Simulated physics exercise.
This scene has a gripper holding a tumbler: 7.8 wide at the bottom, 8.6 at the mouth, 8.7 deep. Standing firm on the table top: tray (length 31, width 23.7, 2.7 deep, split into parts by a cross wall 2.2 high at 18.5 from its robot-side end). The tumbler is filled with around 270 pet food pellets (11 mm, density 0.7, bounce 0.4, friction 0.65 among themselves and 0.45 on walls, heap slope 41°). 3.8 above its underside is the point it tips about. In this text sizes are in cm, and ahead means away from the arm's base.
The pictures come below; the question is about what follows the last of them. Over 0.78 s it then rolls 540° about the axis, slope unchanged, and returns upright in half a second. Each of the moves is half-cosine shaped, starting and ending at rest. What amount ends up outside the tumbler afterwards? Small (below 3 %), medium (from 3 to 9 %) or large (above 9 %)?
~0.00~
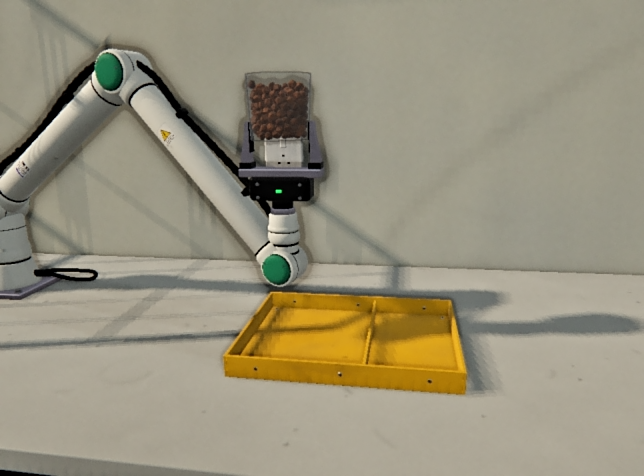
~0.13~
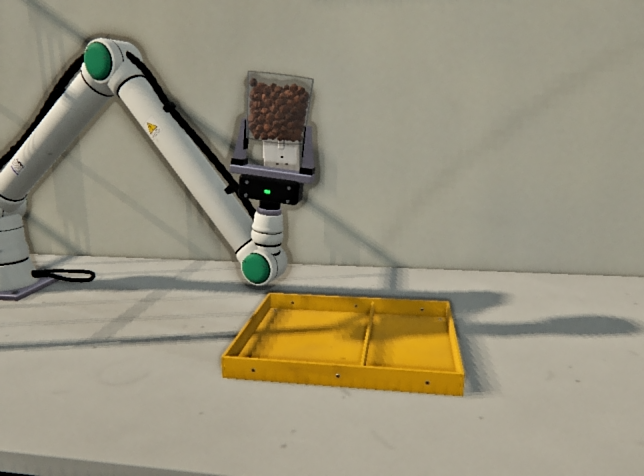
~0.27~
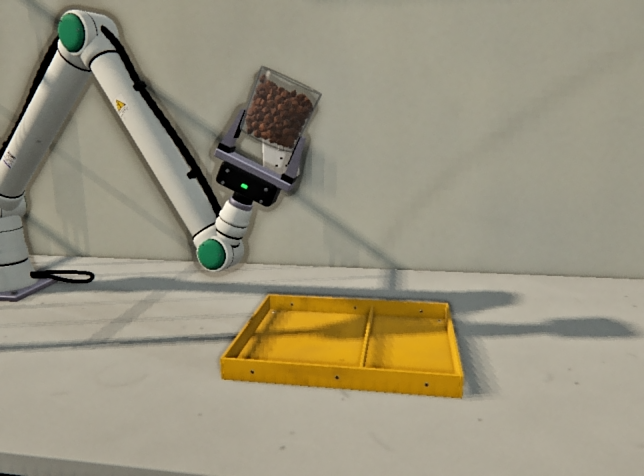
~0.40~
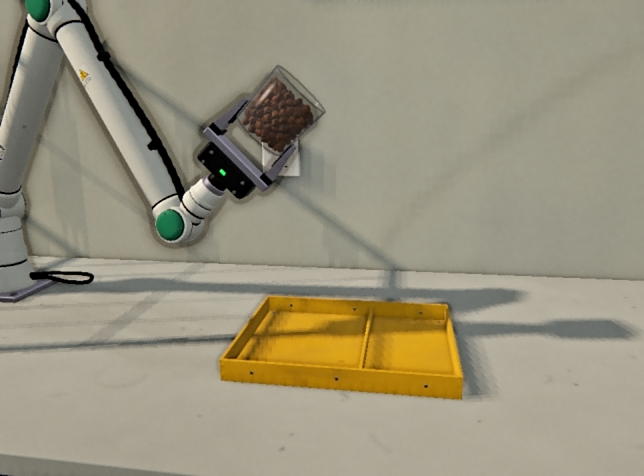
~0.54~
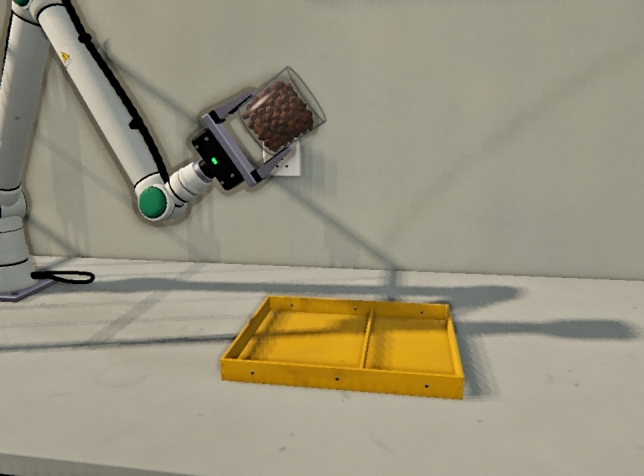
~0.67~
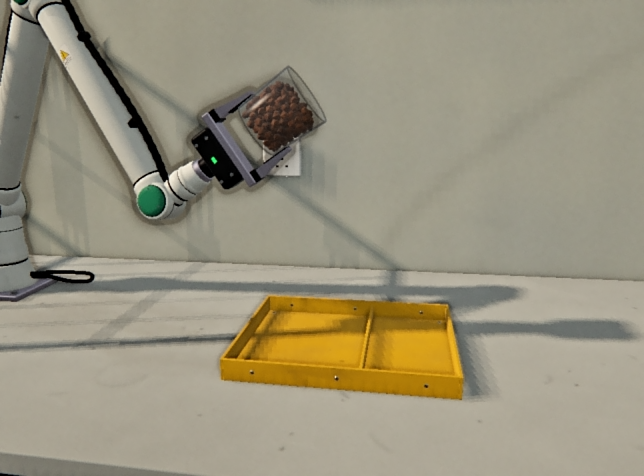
Small.
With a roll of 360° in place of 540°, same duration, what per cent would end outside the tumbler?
Roughly 0 %.
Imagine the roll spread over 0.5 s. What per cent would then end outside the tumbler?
Then about 0 per cent.
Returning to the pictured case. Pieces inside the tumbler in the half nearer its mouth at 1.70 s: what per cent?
It comes to around 45 per cent, more or less.
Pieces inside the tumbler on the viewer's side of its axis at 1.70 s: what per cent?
Roughly 50 in every hundred.
By 1.18 s, tipped 56°, highest piece 40 above the table; 272 in the tumbler.
By 1.70 s, tipped 29°, highest piece 39 above the table; 271 in the tumbler, 1 in the robot-side part.
By 2.15 s, upright, highest piece 39 above the table; 271 in the tumbler, 1 in the robot-side part.
By 2.85 s, upright, highest piece 39 above the table; 271 in the tumbler, 1 in the robot-side part.
Final count, 271 in the tumbler, 1 in the robot-side part. That is 0 % outside the tumbler.
